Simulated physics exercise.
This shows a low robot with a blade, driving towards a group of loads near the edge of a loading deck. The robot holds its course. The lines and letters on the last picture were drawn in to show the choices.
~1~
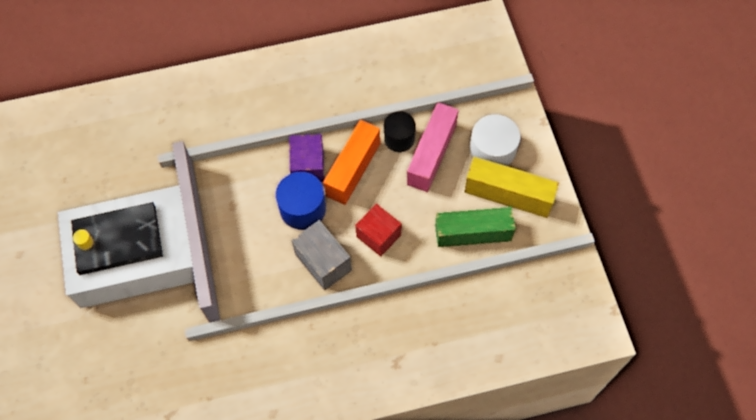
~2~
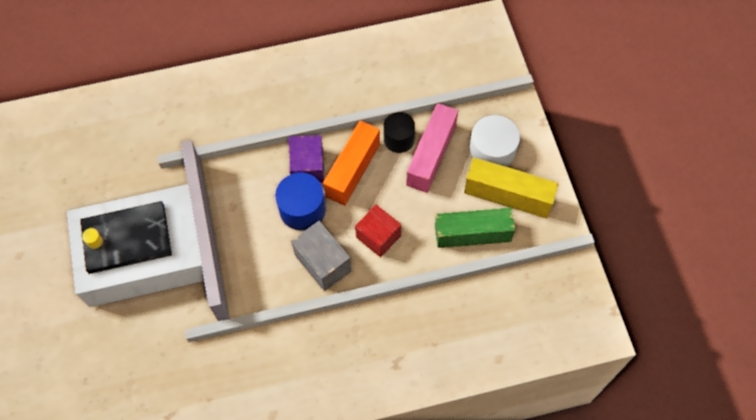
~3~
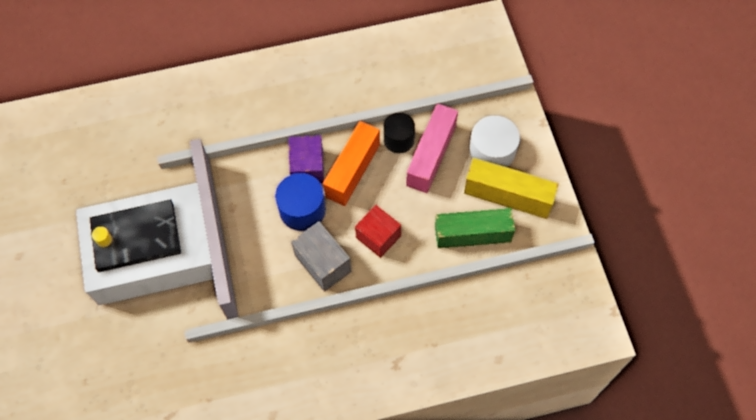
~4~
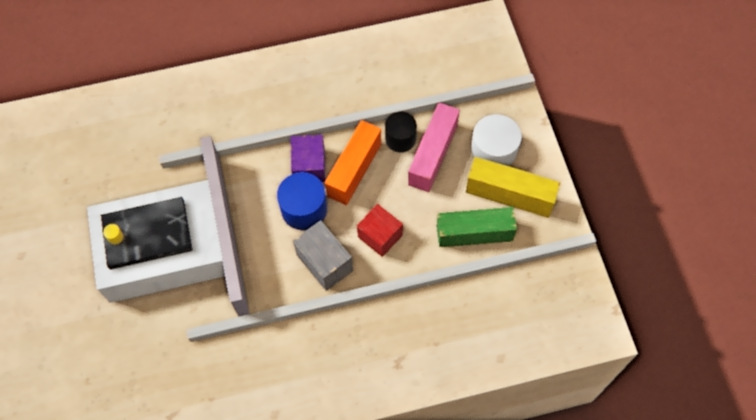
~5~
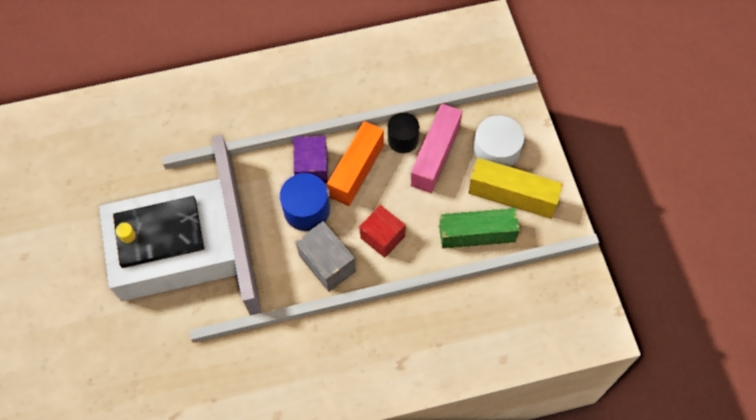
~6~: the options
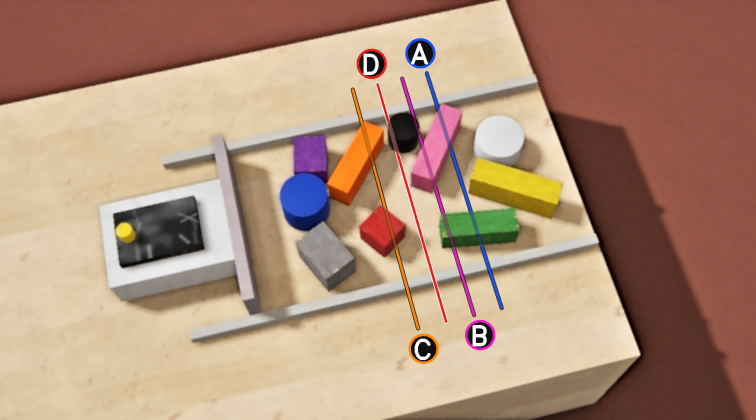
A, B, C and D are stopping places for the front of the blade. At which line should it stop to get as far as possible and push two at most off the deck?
The farthest such stop is A.
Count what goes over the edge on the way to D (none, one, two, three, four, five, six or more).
In all, none.
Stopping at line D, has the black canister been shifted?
Yes.
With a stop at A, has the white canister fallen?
Yes.
On the marked copy, A at (462, 183); B at (436, 189); C at (383, 201); D at (410, 195).
With A. Early on, robot (249, 210); grey crate (353, 257); purple crate (327, 155).
Further on, robot (333, 191); white canister (518, 143); yellow bar (532, 188).
At the end, robot (395, 177); yellow bar over the edge; white canister over the edge; two fallen.
As for the rest, B is within the limit but short; C is within the limit but short; D is within the limit but short.
